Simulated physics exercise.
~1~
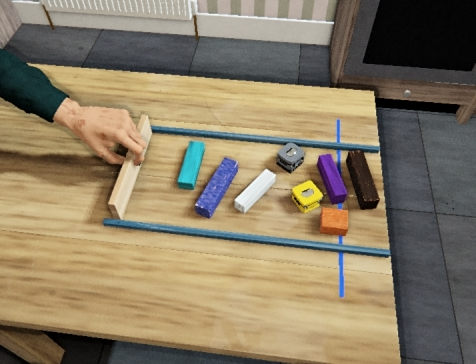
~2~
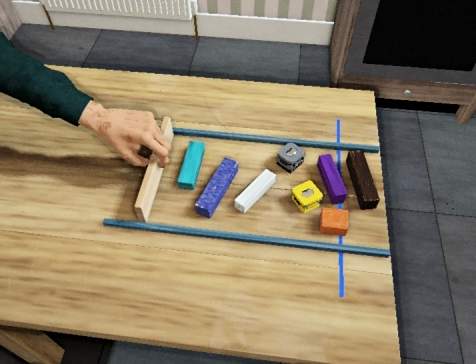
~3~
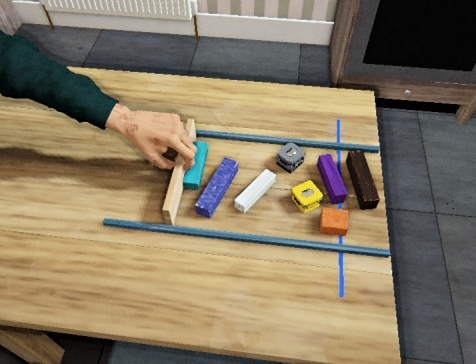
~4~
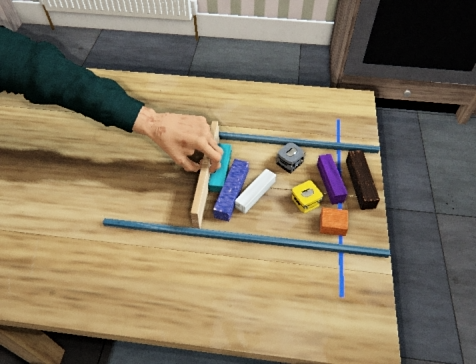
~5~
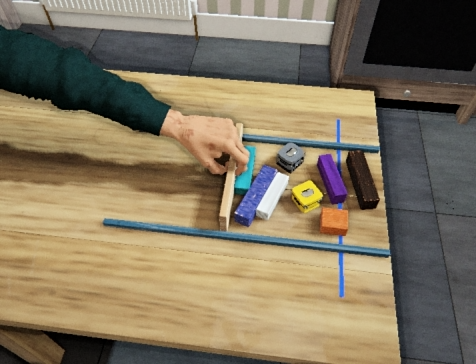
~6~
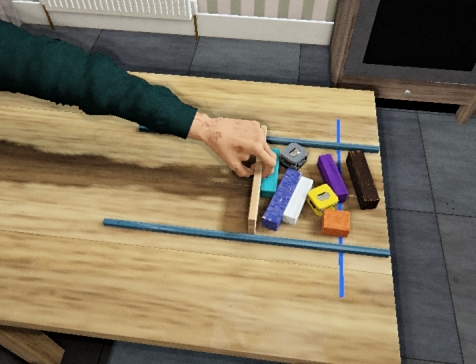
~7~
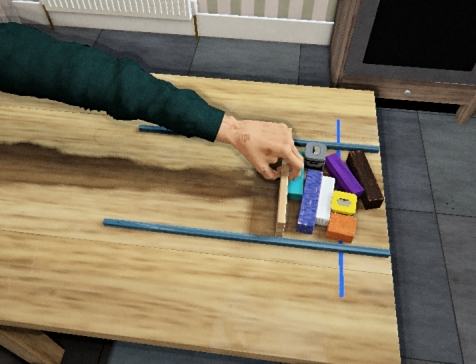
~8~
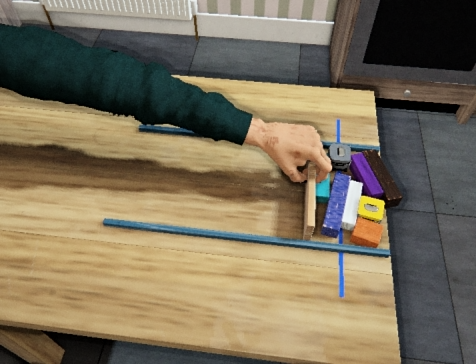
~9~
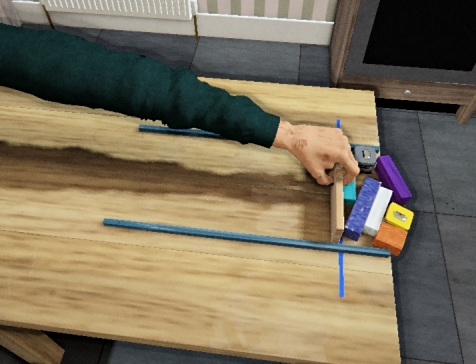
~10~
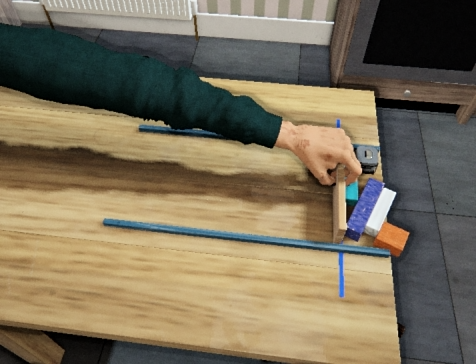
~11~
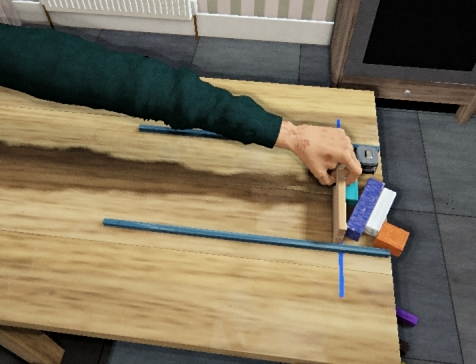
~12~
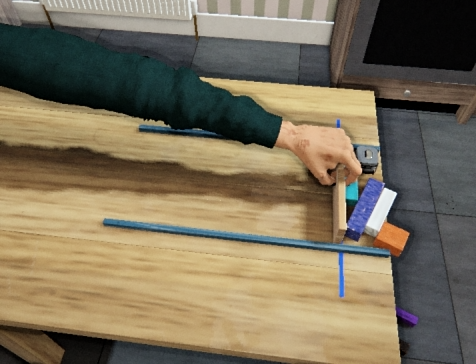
The clip opens with a hand holding an upright wooden board at the left end of a channel between two blue rails, with colourful bars and blocks scattered ahead. The hand slides the board right, pushing the turquoise stick into the blue bar and then the white one. The pieces bunch together and move toward the table's end. The black bar goes over the edge first, followed by the purple stick and yellow case. The board stops at the blue tape, with the orange block overhanging among the pieces left on the table.
